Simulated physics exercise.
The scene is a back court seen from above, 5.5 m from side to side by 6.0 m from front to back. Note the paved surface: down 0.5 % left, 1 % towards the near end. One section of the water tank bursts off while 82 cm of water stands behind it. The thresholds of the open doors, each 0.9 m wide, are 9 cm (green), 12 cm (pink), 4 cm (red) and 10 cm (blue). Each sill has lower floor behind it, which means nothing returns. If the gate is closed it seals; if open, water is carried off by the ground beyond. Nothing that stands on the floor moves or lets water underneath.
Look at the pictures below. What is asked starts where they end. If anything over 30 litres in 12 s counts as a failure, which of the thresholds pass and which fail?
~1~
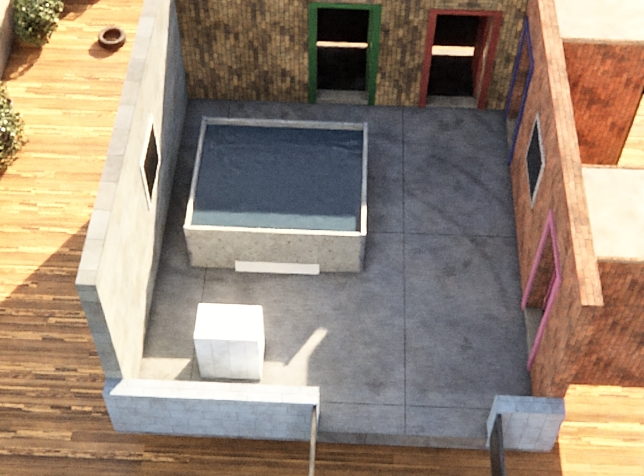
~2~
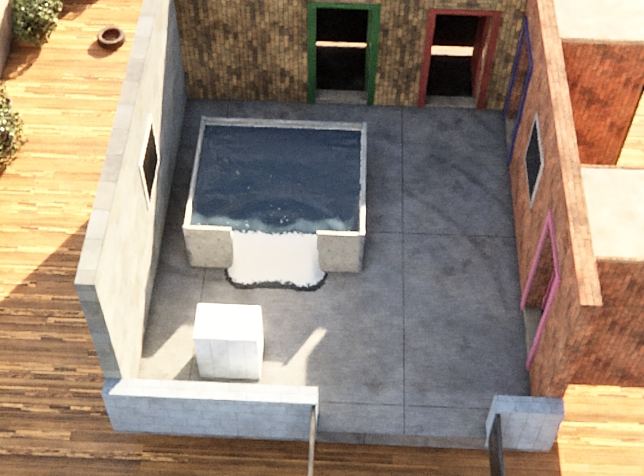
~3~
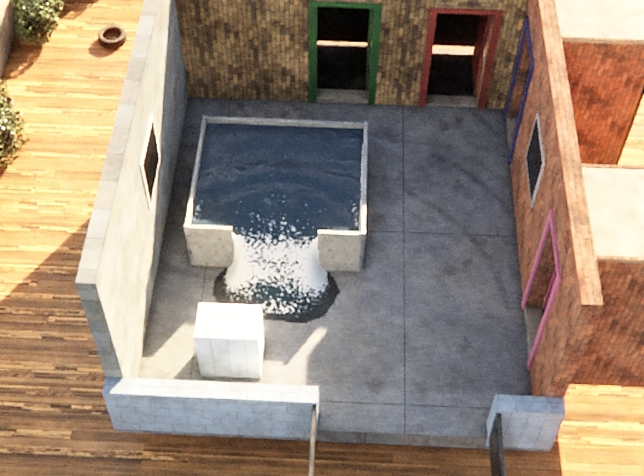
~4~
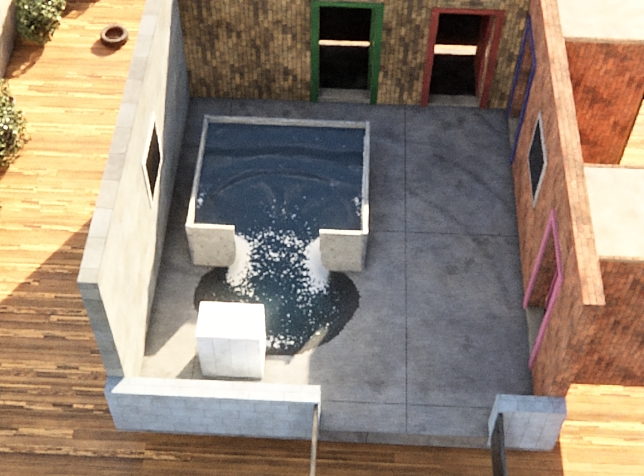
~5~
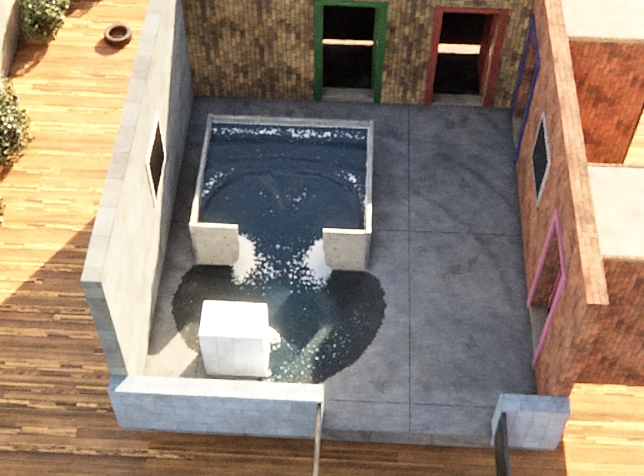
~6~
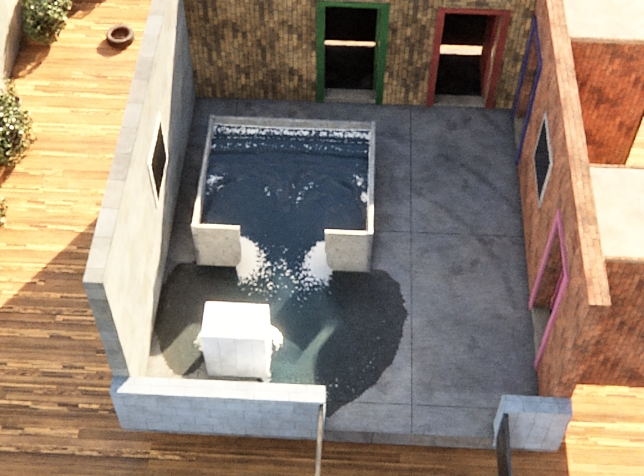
The green door passes. The pink door passes. The red door fails. The blue door passes.
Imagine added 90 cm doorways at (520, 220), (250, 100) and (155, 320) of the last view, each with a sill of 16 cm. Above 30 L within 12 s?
Check each in turn: The first fails, the second fails, the third succeeds.
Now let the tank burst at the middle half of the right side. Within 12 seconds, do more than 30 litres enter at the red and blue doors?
Here's how it goes: Red exceeds it, blue exceeds it.
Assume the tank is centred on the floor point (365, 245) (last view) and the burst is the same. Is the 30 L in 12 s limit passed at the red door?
Then the red door stays within it.
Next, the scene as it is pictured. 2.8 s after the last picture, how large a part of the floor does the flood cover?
Close to 45 in a hundred.
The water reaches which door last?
The answer is the blue door.
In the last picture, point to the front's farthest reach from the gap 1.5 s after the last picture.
Location: Approx. (522, 423) in the last view.
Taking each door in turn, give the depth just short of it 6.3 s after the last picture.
Depth readings (cm): Green = 3; pink = 12; red = 3; blue = 11.
Then, 0.7 s after the last picture water covers 30 % of the floor and is deepest (56 cm) near (254, 331); green door not reached, pink door not reached, red door not reached, blue door not reached.
Then, 1.5 s after the last picture water covers 40 % of the floor and is deepest (46 cm) near (153, 337); green door not reached, pink door not reached, red door not reached, blue door not reached.
Then, 2.8 s after the last picture water covers 45 % of the floor and is deepest (38 cm) near (253, 342); green door not reached, pink door 3 cm at the sill, 0 L in, red door not reached, blue door not reached.
Then, 6.3 s after the last picture water covers 95 % of the floor and is deepest (20 cm) near (253, 342); green door 3 cm at the sill, 0 L in, pink door 12 cm at the sill, 0 L in, red door 3 cm at the sill, 0 L in, blue door 11 cm at the sill, 0 L in.
Then, 11.3 s after the last picture water covers 100 % of the floor and is deepest (12 cm) near (141, 405); green door 7 cm at the sill, 0 L in, pink door 7 cm at the sill, 2 L in, red door 8 cm at the sill, 55 L in, blue door 7 cm at the sill, 10 L in.
